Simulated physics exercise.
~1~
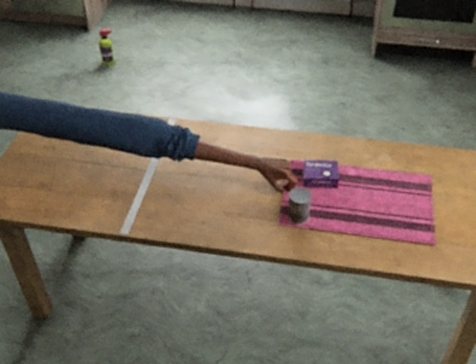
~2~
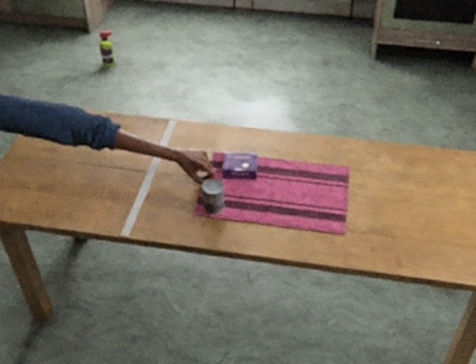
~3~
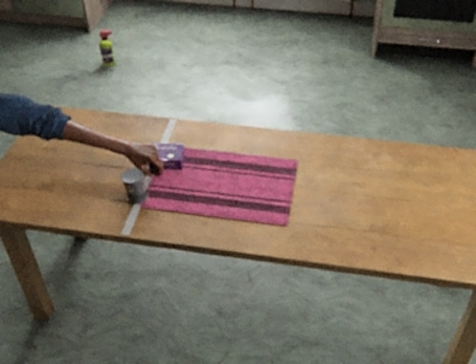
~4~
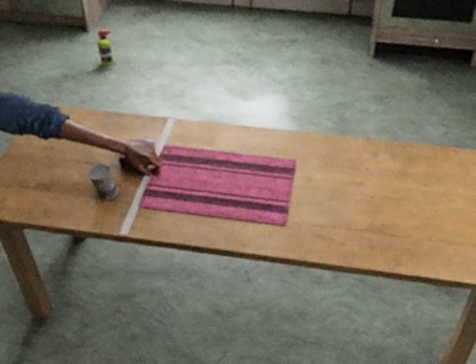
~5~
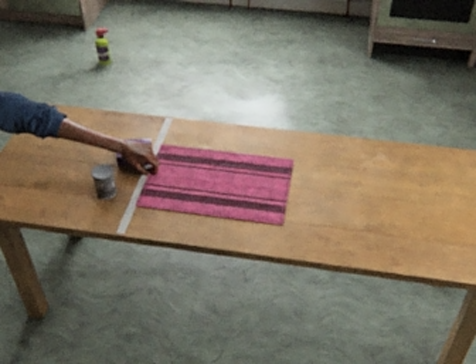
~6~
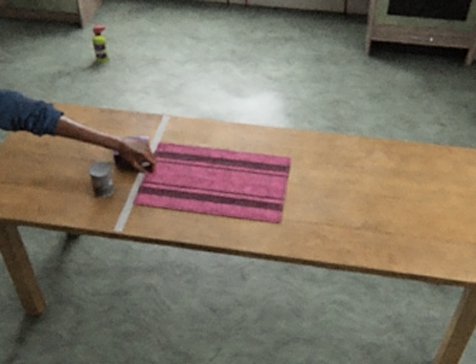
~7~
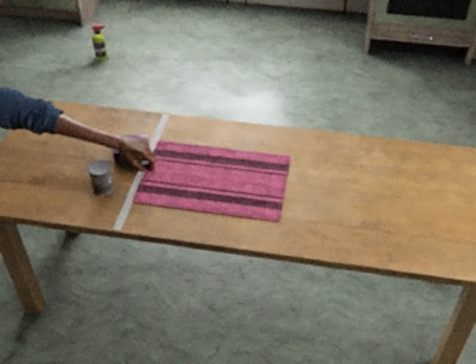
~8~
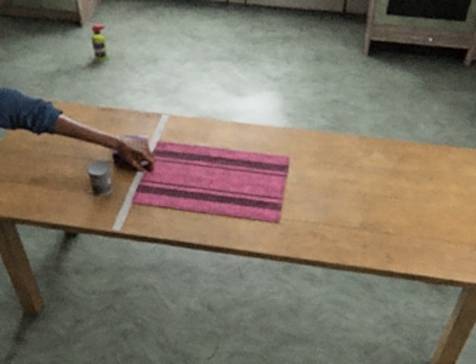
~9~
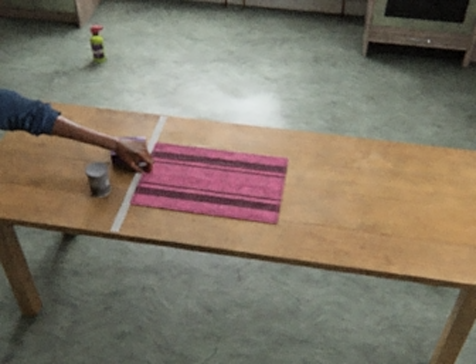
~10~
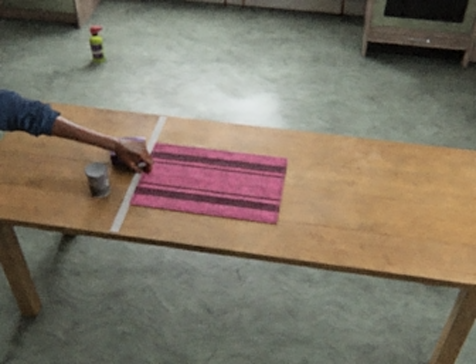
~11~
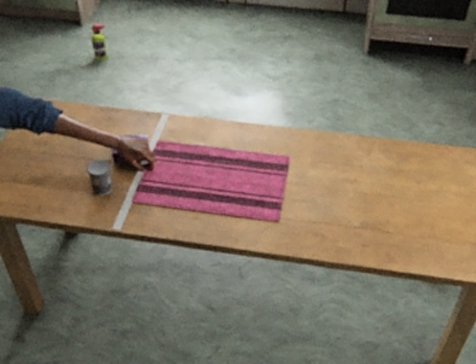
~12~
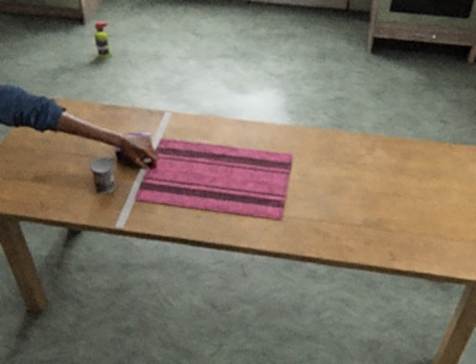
A hand drags a pink cloth left to the tape; tin and packet slide off.
